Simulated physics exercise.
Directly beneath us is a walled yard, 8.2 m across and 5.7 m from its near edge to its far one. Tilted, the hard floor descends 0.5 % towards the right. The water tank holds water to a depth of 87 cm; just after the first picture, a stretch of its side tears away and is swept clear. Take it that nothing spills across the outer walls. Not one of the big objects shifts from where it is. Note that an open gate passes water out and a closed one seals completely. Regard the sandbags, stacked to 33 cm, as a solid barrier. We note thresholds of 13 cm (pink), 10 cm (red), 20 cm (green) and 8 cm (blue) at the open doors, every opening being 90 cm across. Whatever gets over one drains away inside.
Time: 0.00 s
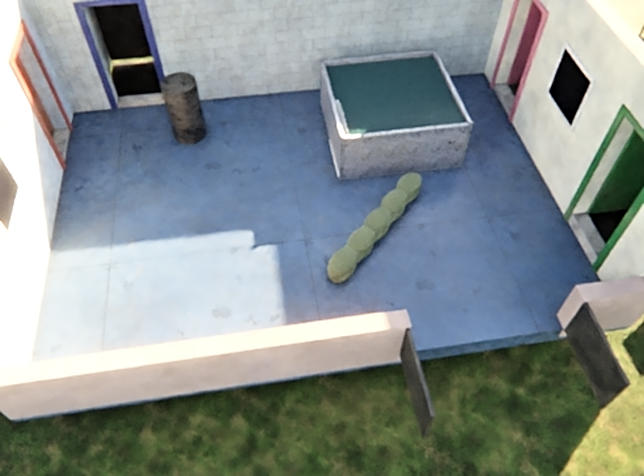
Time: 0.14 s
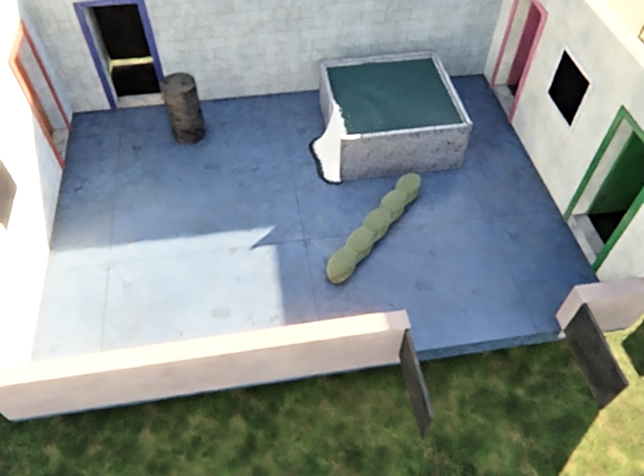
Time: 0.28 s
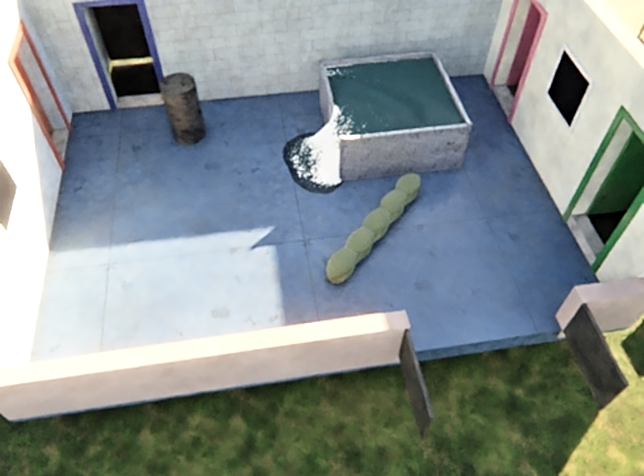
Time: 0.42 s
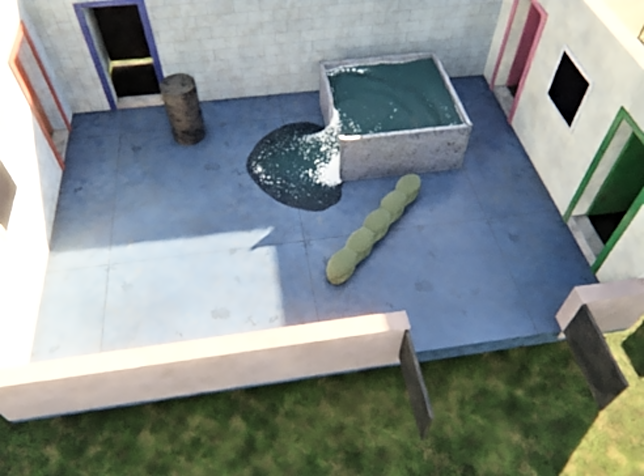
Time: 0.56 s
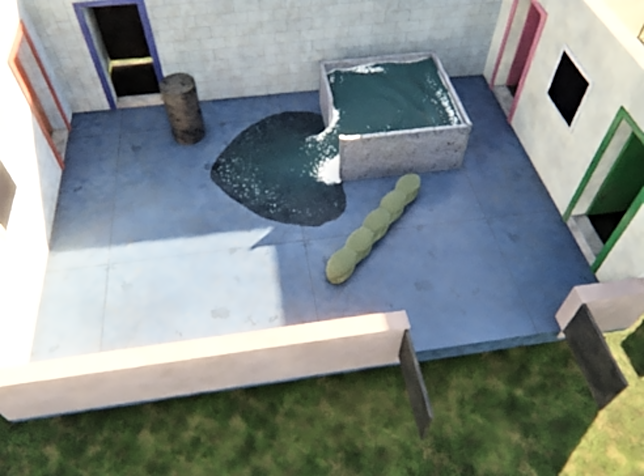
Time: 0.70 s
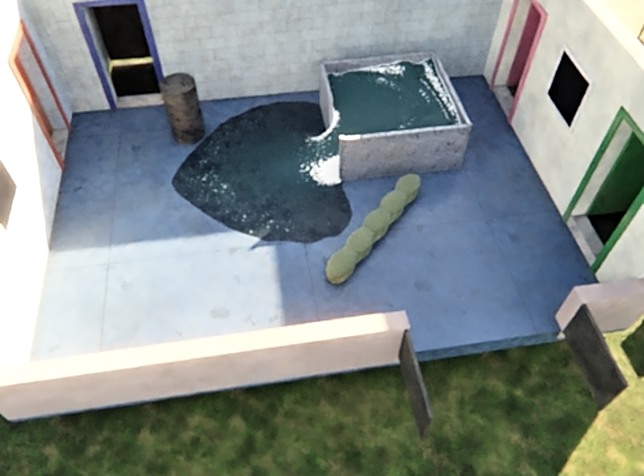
Dark water pouring from the left side of a square tank and spreading leftward across a walled blue yard beside green sandbags.
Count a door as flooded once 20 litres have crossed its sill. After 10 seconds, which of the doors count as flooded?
Pink door: Not flooded; red door: Flooded; green door: Not flooded; blue door: Flooded.
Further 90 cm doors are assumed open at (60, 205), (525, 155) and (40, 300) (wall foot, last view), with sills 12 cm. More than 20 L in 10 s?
The first one exceeds it, the second one doesn't reach it, and the third one exceeds it.
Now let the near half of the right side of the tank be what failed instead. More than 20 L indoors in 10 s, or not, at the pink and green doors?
Pink: Exceeding the limit; green: Within the limit.
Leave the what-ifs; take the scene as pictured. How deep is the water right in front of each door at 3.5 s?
In cm: Pink 0, red 20, green 0, blue 9.
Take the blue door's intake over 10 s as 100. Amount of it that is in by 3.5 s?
About 0%.
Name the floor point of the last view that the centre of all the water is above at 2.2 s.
Roughly (293, 164).
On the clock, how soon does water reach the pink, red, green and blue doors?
Pink: 7.0 s; red: 1.4 s; green: 8.0 s; blue: 1.4 s.
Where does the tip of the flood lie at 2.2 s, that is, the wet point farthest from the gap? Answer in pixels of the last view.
(26, 378).
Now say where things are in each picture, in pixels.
The water tank at (392, 95) is whole and still, 87 cm deep, in the first frame.
The front is at (318, 140), 0.6 m from the gap at (337, 146); 0.3 m2 of floor is under water; 87 cm left at the back of the water tank, in the second frame.
Water pours out at (337, 147) and has run 0.9 m, to (287, 153); typically 12 cm deep outside, 87 cm at the water tank's back, in the third frame.
The front is at (251, 165), 1.5 m from the gap at (337, 149); 2.3 m2 of floor is under water; 86 cm left at the back of the water tank, in the fourth frame.
The front is at (217, 178), 2.1 m from the gap at (337, 148); 4.1 m2 of floor is under water; 81 cm left at the back of the water tank, in the fifth frame.
Water pours out at (337, 148) and has run 2.8 m, to (178, 182); typically 5 cm deep outside, 73 cm at the water tank's back, in the sixth frame.
After 1.4 s water covers 40 % of the floor and is deepest (40 cm) near (323, 161); pink door not reached, red door not reached, green door not reached, blue door not reached.
After 2.2 s water covers 55 % of the floor and is deepest (32 cm) near (62, 174); pink door not reached, red door 21 cm at the sill, 23 L in, green door not reached, blue door 6 cm at the sill, 0 L in.
After 3.5 s water covers 60 % of the floor and is deepest (28 cm) near (26, 378); pink door not reached, red door 20 cm at the sill, 91 L in, green door not reached, blue door 9 cm at the sill, 0 L in.
After 6.0 s water covers 65 % of the floor and is deepest (20 cm) near (58, 197); pink door not reached, red door 9 cm at the sill, 121 L in, green door not reached, blue door 11 cm at the sill, 25 L in.
After 10.0 s water covers 95 % of the floor and is deepest (14 cm) near (394, 192); pink door 4 cm at the sill, 0 L in, red door 9 cm at the sill, 126 L in, green door 7 cm at the sill, 0 L in, blue door 8 cm at the sill, 36 L in.
